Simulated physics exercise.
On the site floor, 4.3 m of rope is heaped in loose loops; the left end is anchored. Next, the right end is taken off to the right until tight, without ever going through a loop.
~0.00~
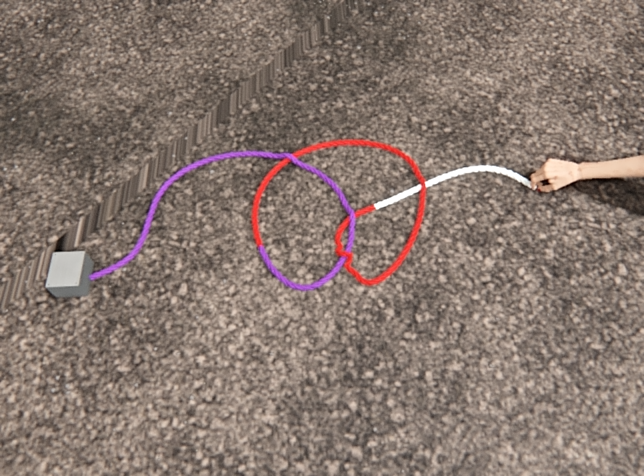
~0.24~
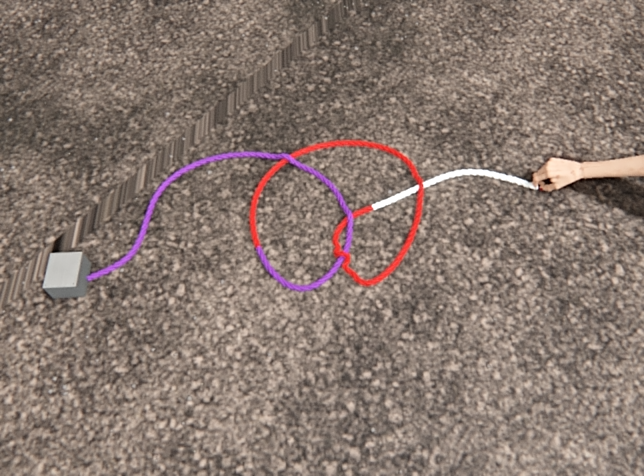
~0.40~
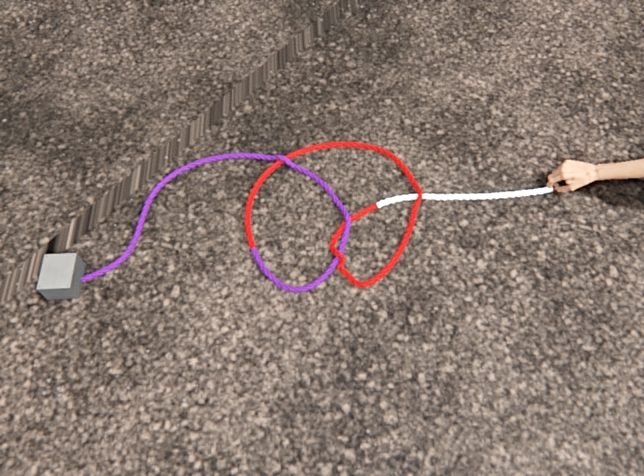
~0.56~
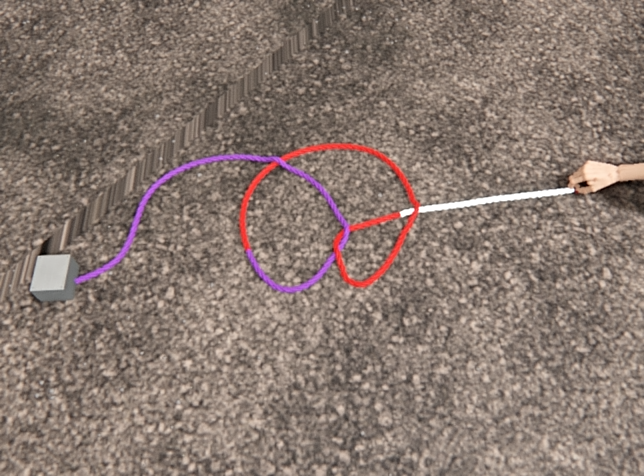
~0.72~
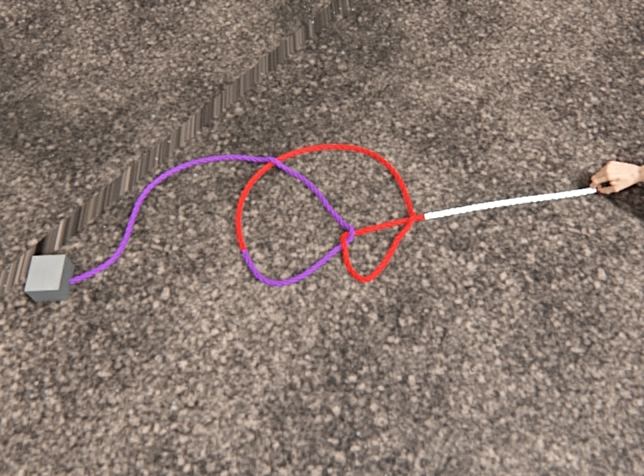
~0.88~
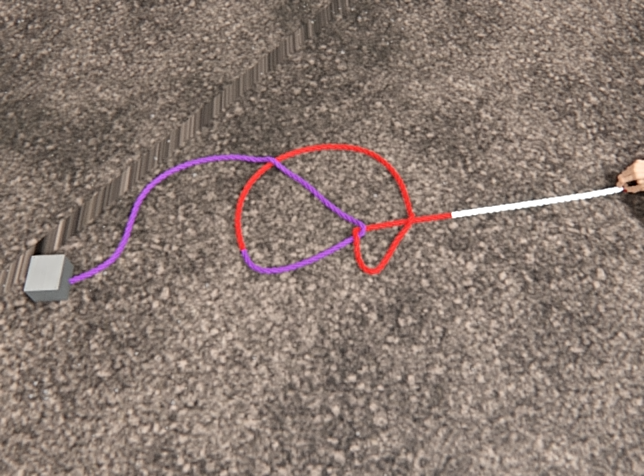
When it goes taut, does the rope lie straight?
The rope ties itself.
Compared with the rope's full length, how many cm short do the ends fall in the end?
Measured value: Around 20 cm.
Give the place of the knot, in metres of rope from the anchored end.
1.4 m.
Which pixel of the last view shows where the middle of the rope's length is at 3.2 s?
About (401, 195).
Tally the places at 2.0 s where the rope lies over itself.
There are 3.
By 2.0 s, the ends are 2.6 m apart, loops still 42 cm across.
By 3.2 s, the ends are 3.2 m apart, loops still 39 cm across.
By 4.3 s, the ends are 3.9 m apart, loops still 32 cm across.
By 5.5 s, the ends are 4.1 m apart, loops still 6 cm across.
By 5.8 s, the ends are 4.1 m apart, loops still 7 cm across.
